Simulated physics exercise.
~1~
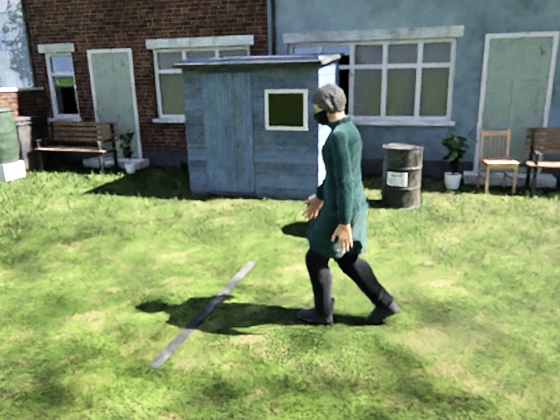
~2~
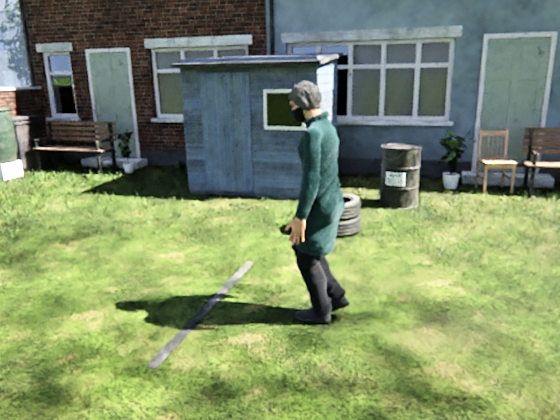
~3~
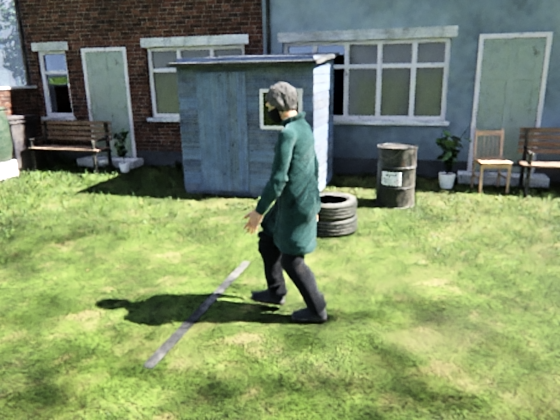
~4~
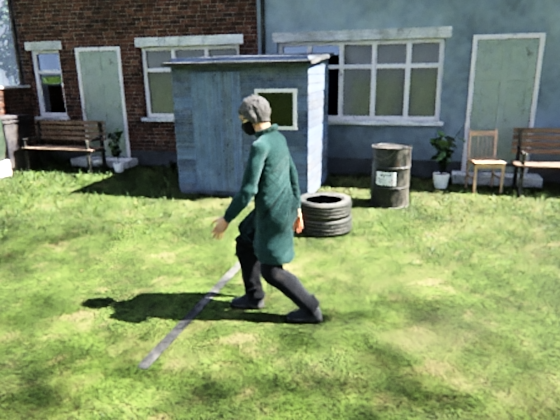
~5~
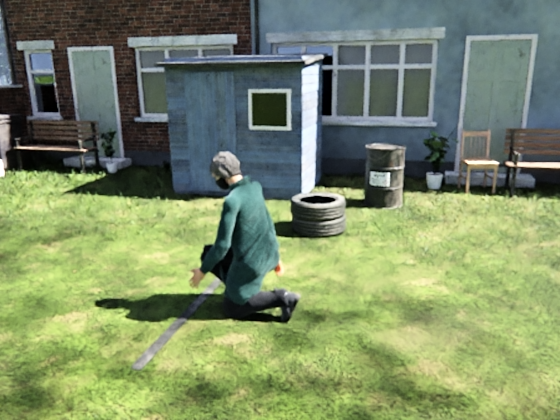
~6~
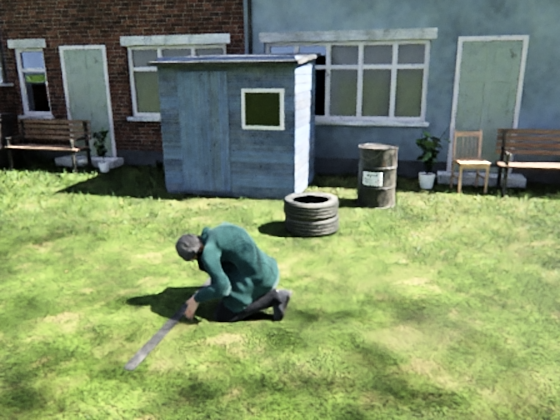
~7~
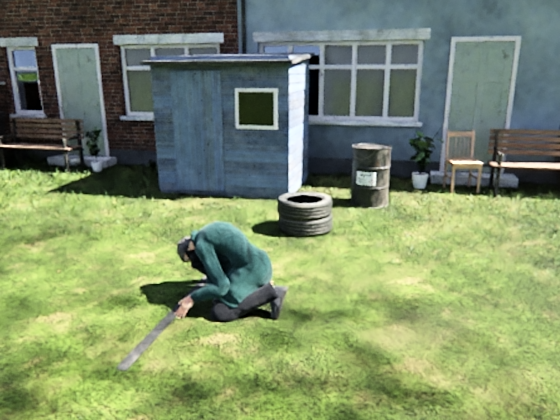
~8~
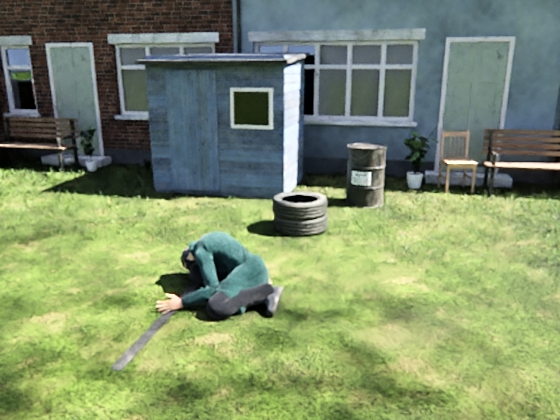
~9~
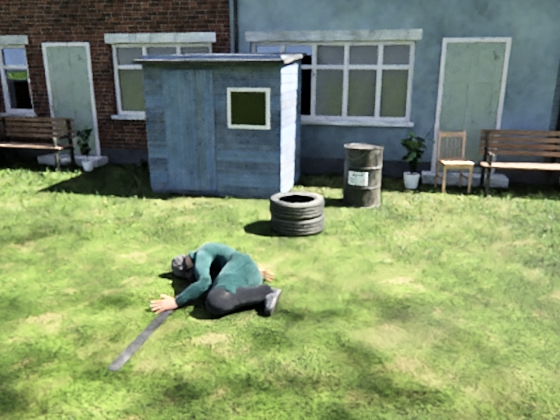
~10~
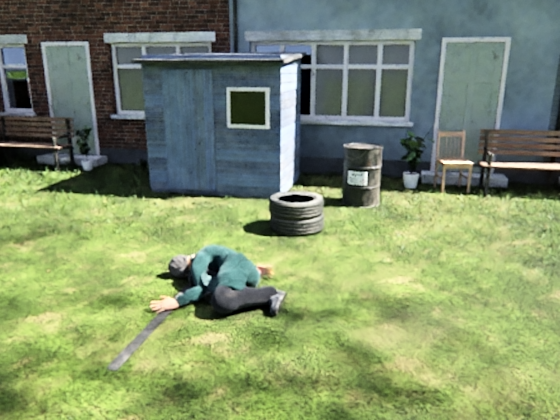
On a sunny lawn by a blue shed, a grey-haired person in a green coat walked left towards a dark strip, sank to their knees, folded forward and slumped onto their side, head past the strip but chest and hips short of it.
